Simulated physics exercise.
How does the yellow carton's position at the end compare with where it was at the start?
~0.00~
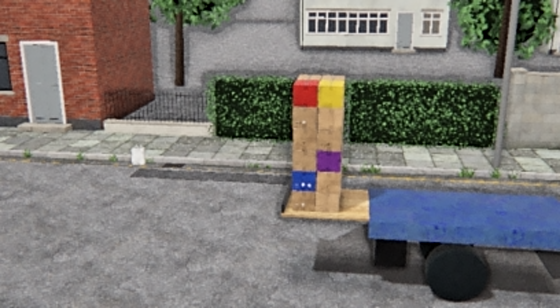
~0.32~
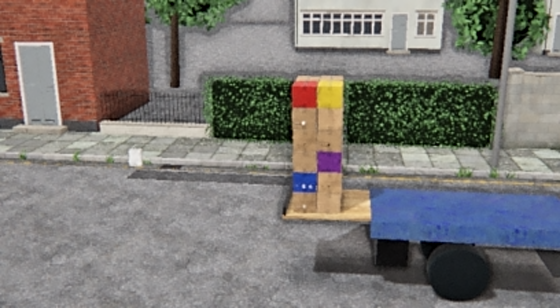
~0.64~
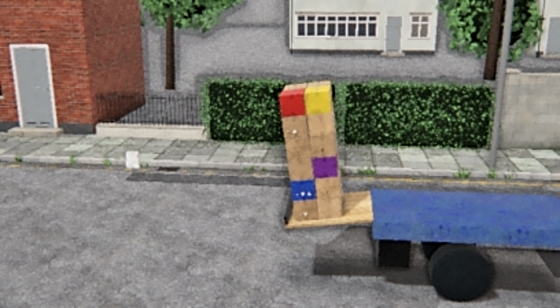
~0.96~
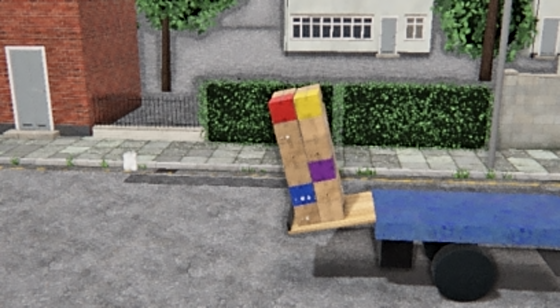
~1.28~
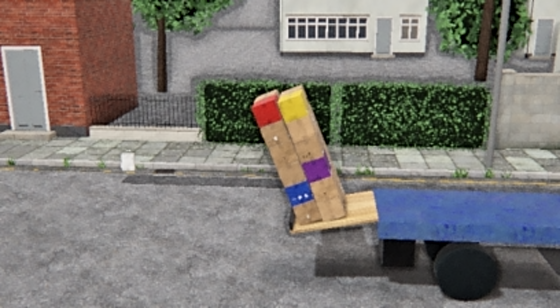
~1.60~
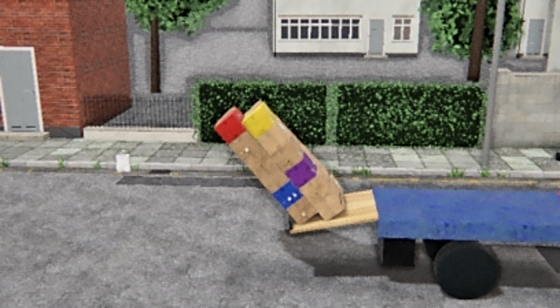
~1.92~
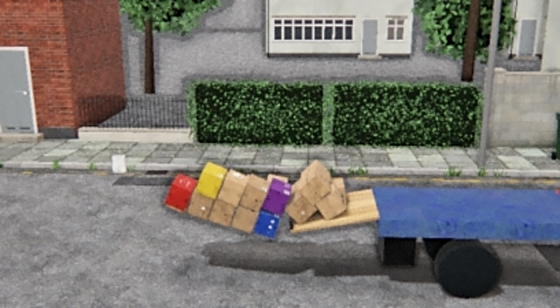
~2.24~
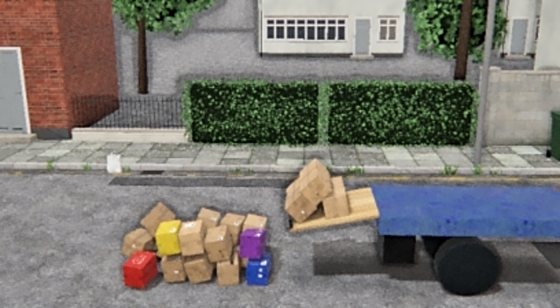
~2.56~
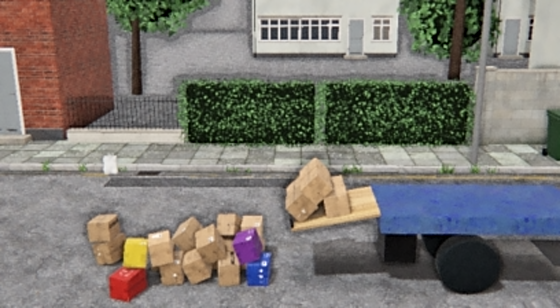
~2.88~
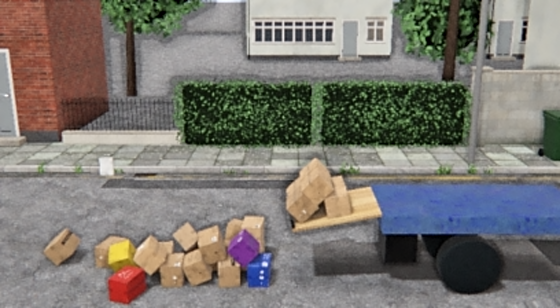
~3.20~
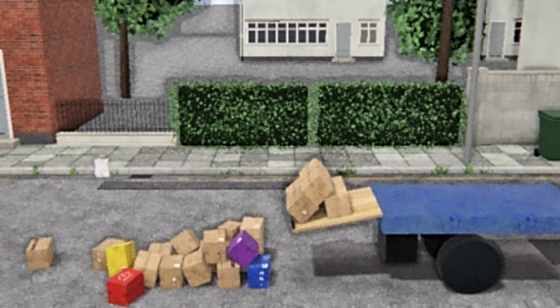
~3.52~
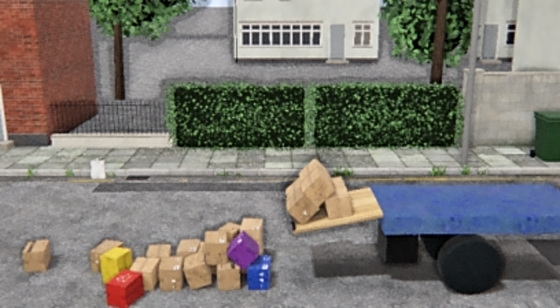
At the start the yellow carton was at the top of the stack on the flap. By the end it was down on the road, well to the left, among the spilled cartons.
